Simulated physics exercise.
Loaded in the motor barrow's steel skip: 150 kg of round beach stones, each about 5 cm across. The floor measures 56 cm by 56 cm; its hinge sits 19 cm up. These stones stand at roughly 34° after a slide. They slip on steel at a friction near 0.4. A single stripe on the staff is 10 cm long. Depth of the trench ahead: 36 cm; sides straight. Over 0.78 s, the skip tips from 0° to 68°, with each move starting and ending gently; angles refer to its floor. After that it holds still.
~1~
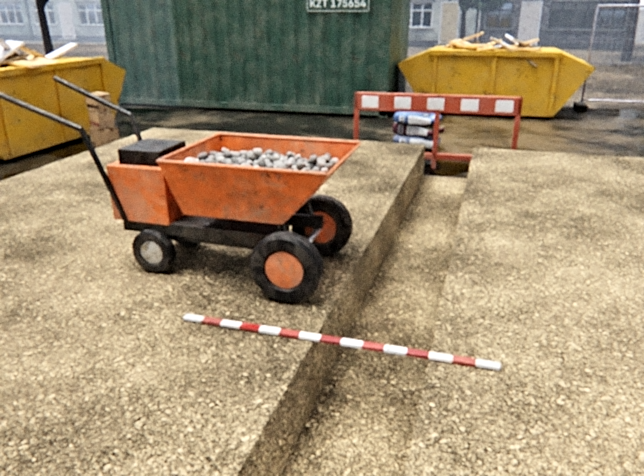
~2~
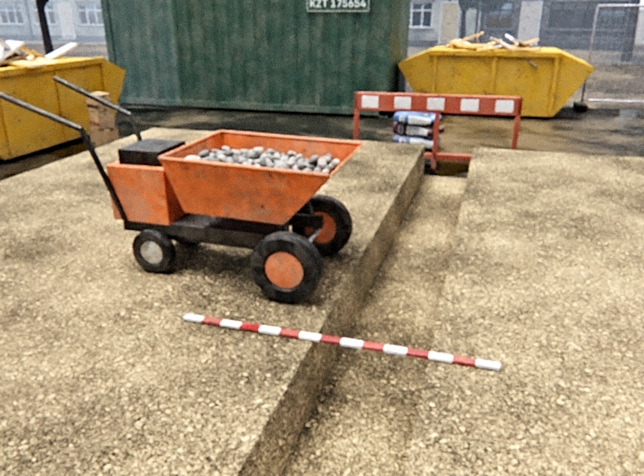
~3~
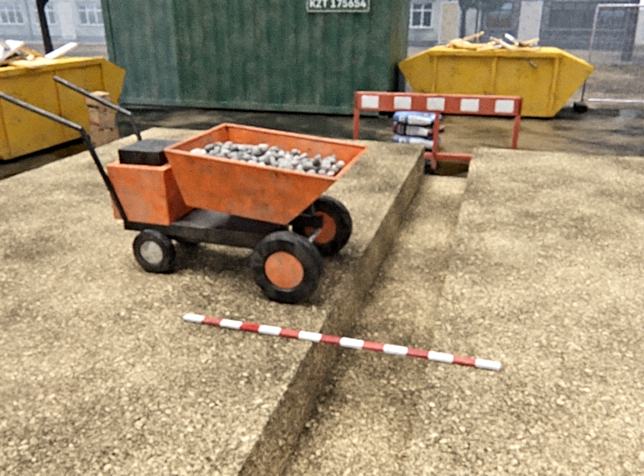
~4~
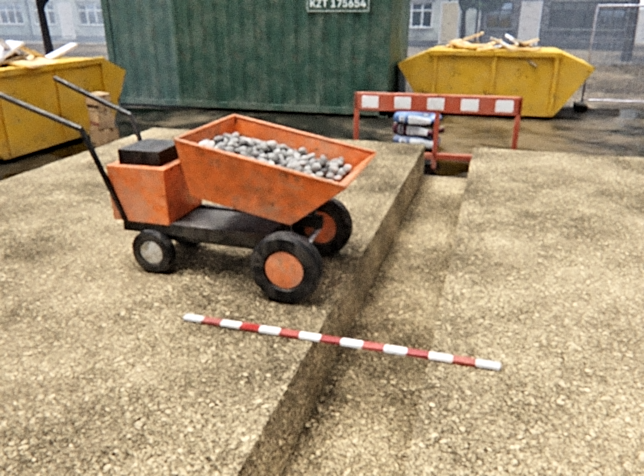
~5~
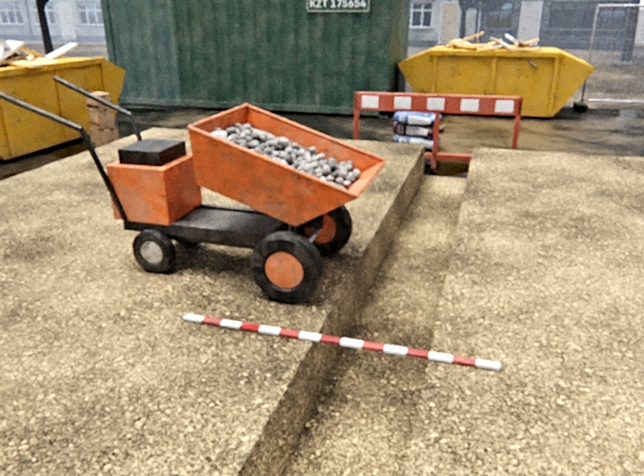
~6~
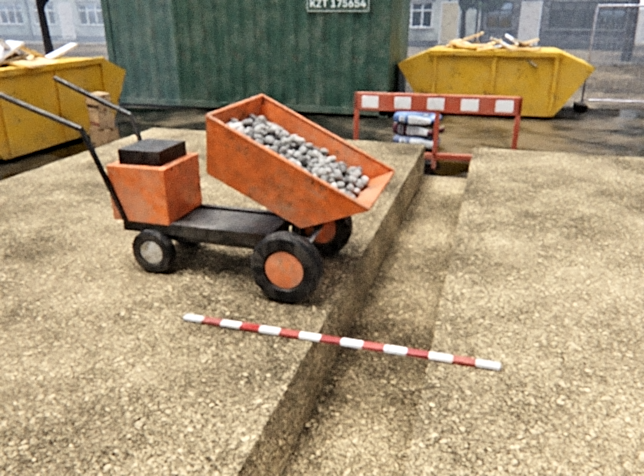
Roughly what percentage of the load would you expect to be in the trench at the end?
I'd expect around 49 per cent.
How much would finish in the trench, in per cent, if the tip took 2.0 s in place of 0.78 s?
Roughly 65% would finish there.
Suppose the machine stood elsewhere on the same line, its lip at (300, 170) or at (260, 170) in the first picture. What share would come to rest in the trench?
Estimates: 80 % then 100 %.
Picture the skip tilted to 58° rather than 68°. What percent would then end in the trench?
It comes out at about 50 percent.
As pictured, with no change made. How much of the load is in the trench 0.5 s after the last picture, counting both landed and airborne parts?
Roughly 15% by that time.
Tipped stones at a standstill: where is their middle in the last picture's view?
Around (450, 291).
Then, 0.2 s after the last picture the floor is at 57°, 100 % in the skip; the foremost stones are at (389, 237).
Then, 0.5 s after the last picture the floor is at 68°, 70 % in the skip, 16 % in the trench, 14 % past the trench; the foremost stones are at (475, 291).
Then, 0.9 s after the last picture the floor is at 68°, 18 % in the skip, 32 % in the trench, 50 % past the trench; the foremost stones are at (629, 315).
Then, 2.9 s after the last picture the floor is at 68°, 0 % in the skip, 49 % in the trench, 51 % past the trench; the foremost stones are past the picture's edge.
